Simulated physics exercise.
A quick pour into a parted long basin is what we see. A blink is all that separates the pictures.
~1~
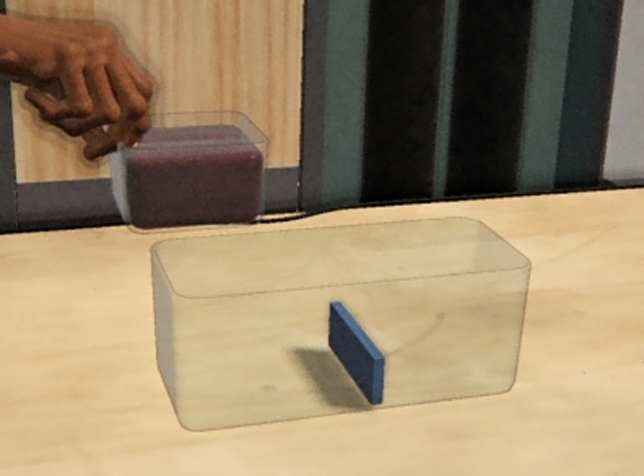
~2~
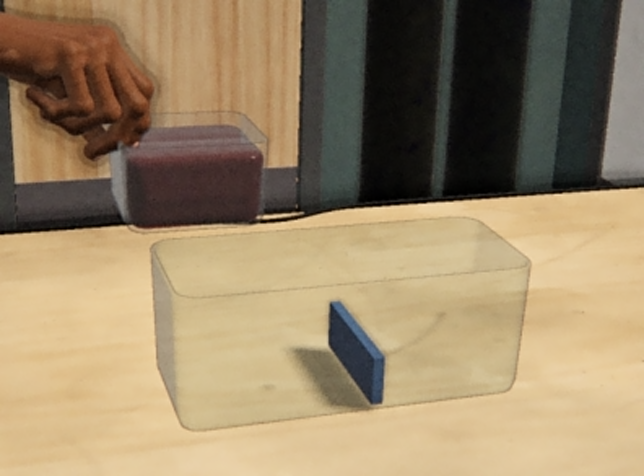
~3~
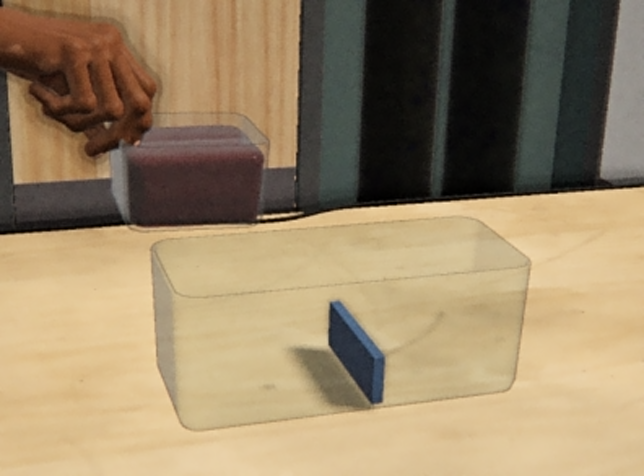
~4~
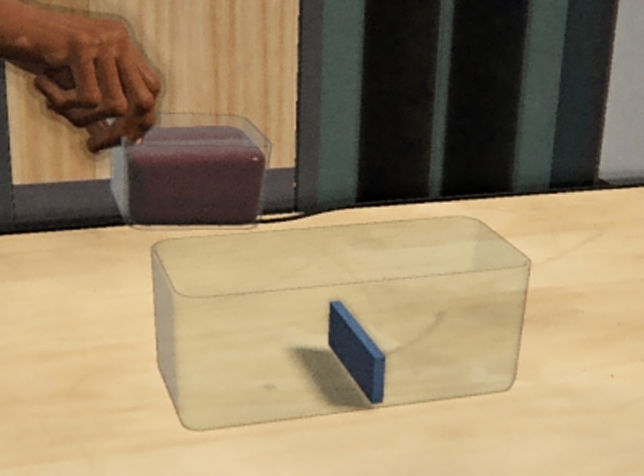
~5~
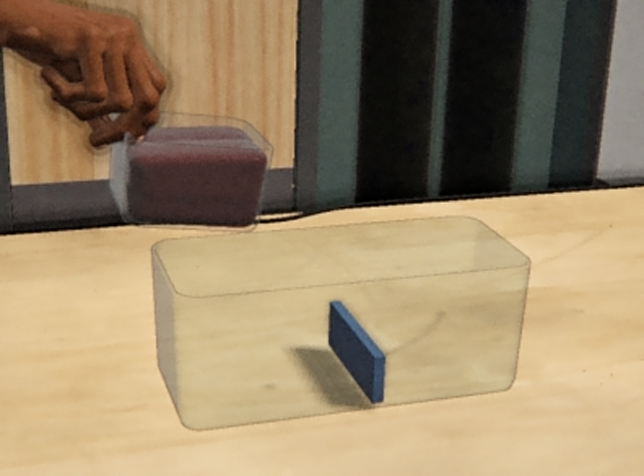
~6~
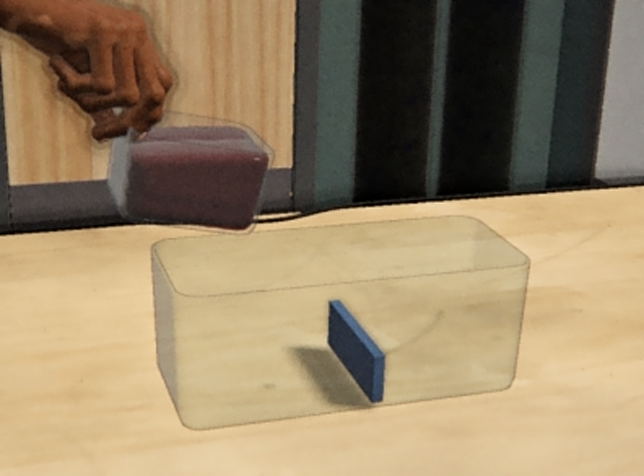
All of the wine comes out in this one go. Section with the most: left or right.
Left.
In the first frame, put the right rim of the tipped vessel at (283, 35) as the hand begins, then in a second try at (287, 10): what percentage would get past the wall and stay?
60 % and 65 %.
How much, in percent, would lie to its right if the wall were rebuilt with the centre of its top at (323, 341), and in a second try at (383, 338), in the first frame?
In order, some 50 and 10 in a hundred.
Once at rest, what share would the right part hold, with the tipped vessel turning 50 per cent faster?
I'd say close to 5 per cent.
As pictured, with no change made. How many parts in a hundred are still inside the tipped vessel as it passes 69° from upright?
55 per cent or so.
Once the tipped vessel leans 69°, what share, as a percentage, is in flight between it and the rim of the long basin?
Share: Approx. 25 %.
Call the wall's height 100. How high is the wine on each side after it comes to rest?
I get 60 % for the left and 0 % for the right.
A moment on, the tilt is 69° and 53 per cent is still to pour, 21 is left of the wall and 0 right of it.
Next, the tilt is 102° and 9 per cent is still to pour, 85 is left of the wall and 1 right of it.
Then the tilt is 106° and 0 per cent is still to pour, 96 is left of the wall and 2 right of it.
Later the tilt is 106° and 0 per cent is still to pour, 97 is left of the wall and 2 right of it.
In the end 97 per cent lies left of the wall, 2 right of it and 1 outside.
